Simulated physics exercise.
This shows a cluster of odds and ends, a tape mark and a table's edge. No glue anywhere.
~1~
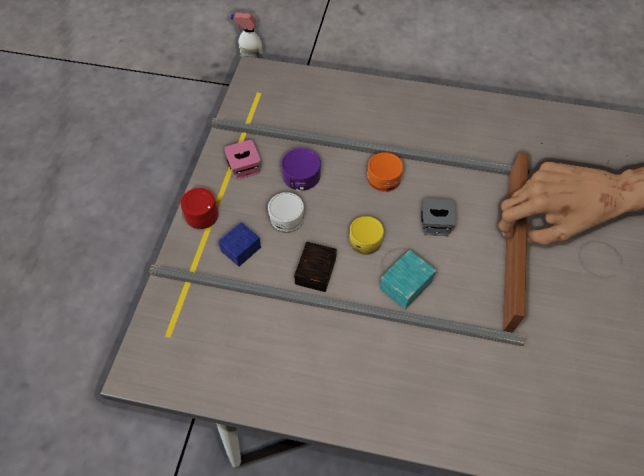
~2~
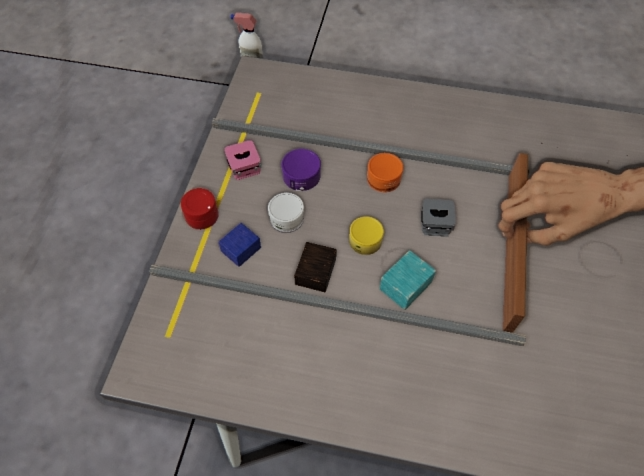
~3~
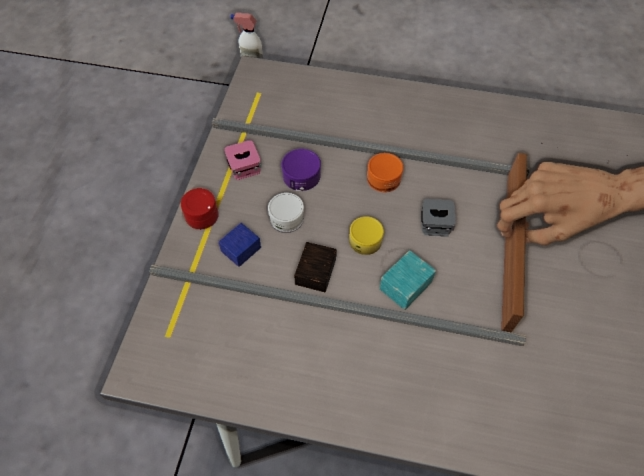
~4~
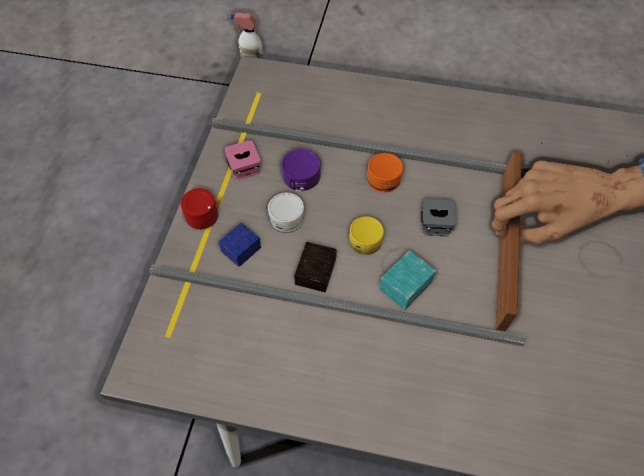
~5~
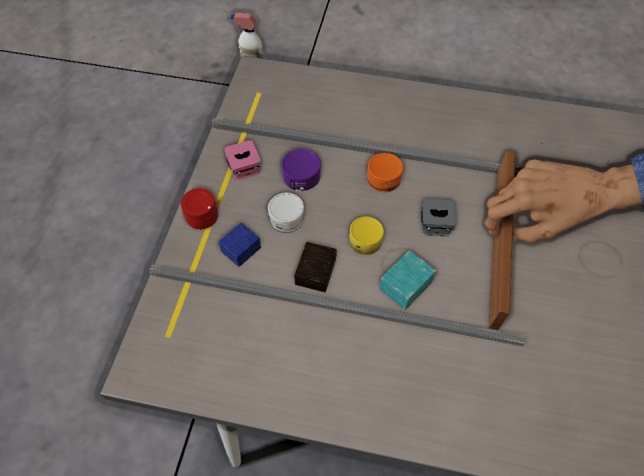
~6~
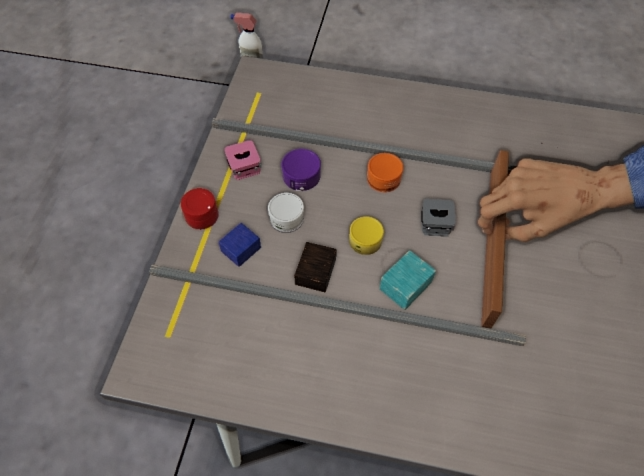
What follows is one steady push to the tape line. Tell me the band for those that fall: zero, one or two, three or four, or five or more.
The number that fall off is five or more.
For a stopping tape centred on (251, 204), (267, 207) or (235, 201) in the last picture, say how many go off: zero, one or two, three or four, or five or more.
In that order: Just one or two; not one; 3 or 4.
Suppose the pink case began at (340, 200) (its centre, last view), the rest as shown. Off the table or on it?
From there it is lost.
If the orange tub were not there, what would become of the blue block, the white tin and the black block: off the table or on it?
The blue block drops off; the white tin tumbles off; the black block is lost.
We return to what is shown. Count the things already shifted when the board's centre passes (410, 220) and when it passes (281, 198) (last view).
2 and 9.
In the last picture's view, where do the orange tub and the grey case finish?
The orange tub stops around (220, 143); the grey case around (210, 178).
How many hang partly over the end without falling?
It comes to 0.
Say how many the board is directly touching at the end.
That makes 4.
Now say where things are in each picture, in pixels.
Red lid (200, 209); pink case (243, 161); blue block (240, 245); board (516, 238); tape (220, 198), in the first frame.
Pink case (243, 161); board (516, 238), in the second frame.
Blue block (240, 245); purple tub (301, 170), in the third frame.
Red lid (200, 209); black block (316, 267), in the fourth frame.
Pink case (243, 161); white tin (286, 213), in the fifth frame.
Red lid (200, 209); pink case (243, 161); blue block (240, 245); board (496, 235); tape (220, 198), in the sixth frame.
Soon after, none off yet; red lid at rest near (200, 209); pink case at rest near (243, 161); blue block at rest near (240, 245).
At rest, the number that fall off is five or more; fallen, black block, purple tub, white tin, blue block, pink case and red lid.
